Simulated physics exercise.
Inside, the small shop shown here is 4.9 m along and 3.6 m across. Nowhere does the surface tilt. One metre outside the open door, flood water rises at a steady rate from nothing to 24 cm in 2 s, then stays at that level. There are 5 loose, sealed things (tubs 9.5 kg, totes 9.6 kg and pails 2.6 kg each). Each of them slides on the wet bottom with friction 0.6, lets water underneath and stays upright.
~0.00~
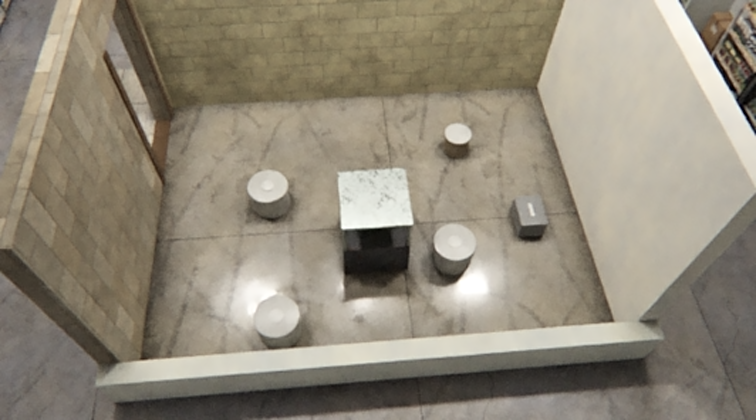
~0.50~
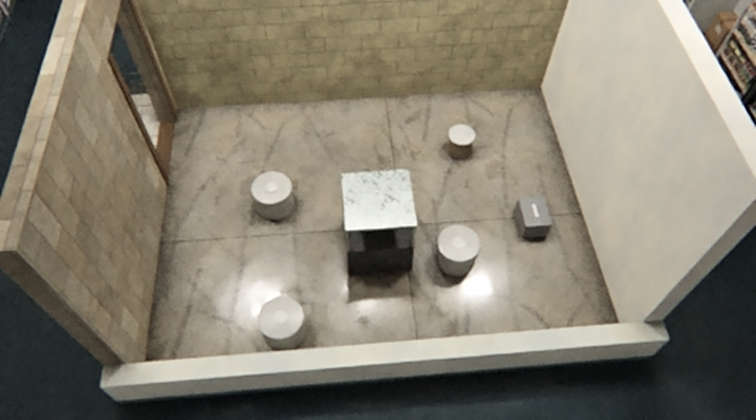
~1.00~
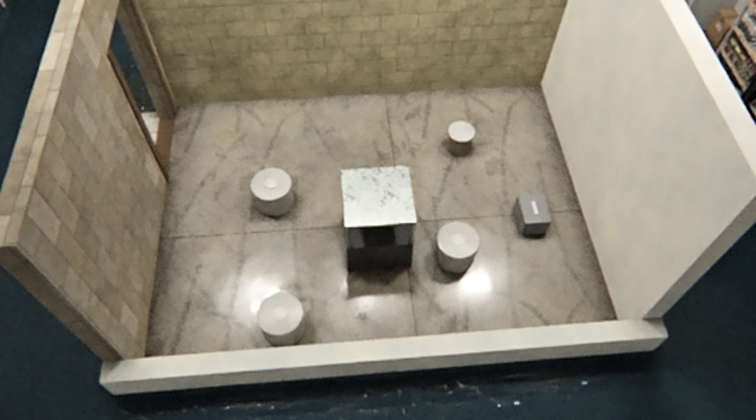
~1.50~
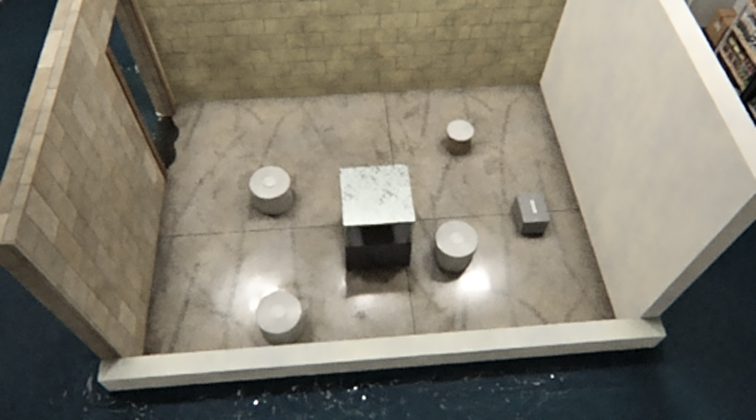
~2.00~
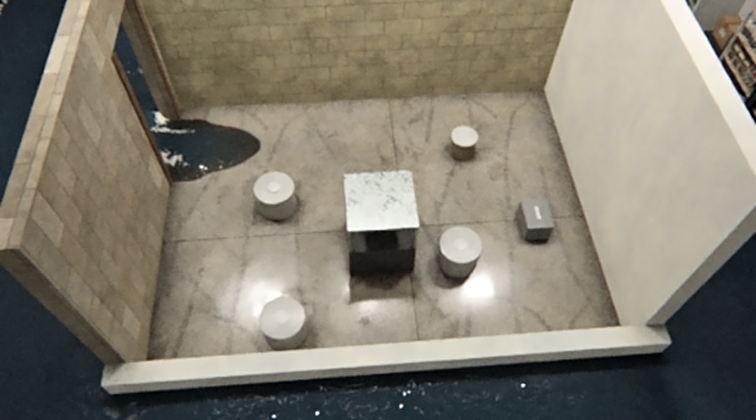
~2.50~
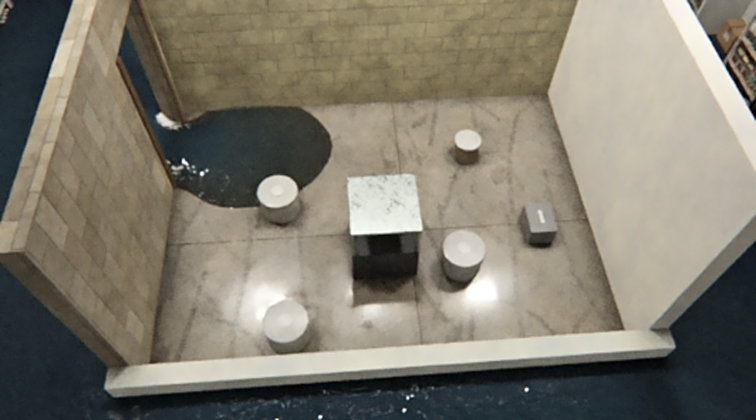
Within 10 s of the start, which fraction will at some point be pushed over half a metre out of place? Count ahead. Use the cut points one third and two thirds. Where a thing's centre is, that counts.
It falls from one third to two thirds.
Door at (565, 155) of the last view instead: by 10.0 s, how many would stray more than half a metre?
Then it comes to 3 of them.
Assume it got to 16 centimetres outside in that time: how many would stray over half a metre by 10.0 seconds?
Result: 1.
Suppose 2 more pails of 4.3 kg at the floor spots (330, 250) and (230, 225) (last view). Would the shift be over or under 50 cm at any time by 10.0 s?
Well, the first one stays under the mark, and the second stays under the mark.
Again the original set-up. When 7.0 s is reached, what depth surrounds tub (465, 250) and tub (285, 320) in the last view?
About 1 and 2 cm.
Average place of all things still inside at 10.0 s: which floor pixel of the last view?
I'd put it close to (435, 291) in the last view.
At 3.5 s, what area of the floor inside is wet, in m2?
At that time the wet patch spans about 7.0 m2.
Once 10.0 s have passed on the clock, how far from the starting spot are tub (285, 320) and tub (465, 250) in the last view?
Net displacement, in order: 20 cm; 0 cm.
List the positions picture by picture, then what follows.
The first picture shows a tub at (276, 316), on the bottom; a tote at (531, 210), on the bottom; 0.0 m2 under water; 0 of 5 have shifted.
The second picture shows a tub at (280, 317) rests on the ground; a tote at (535, 211) rests on the ground; water covers 0.0 m2; 0 of 5 have shifted.
The third picture shows a tub at (280, 314) rests on the ground; a tote at (535, 208), on the bottom; 0.0 m2 under water; 0 of 5 have shifted.
The fourth picture shows a tub at (278, 312), on the bottom; a tote at (533, 207) rests on the ground; 0.0 m2 under water; 0 of 5 have shifted.
The fifth picture shows a tub at (282, 318) rests on the ground; a tote at (537, 213) rests on the ground; 0.7 m2 under water; 0 of 5 have shifted.
The sixth picture shows a tub at (285, 321) rests on the ground; a tote at (541, 217), on the bottom; 2.5 m2 under water; 0 of 5 have shifted.
After 3.5 s 0 of 5 are over 50 cm from their spots; 0 afloat.
After 4.5 s 2 of 5 are over 50 cm from their spots; 0 afloat.
After 7.0 s 2 of 5 are over 50 cm from their spots; 1 afloat.
After 10.0 s 3 of 5 are over 50 cm from their spots, and 3 have been at some point; 4 afloat.
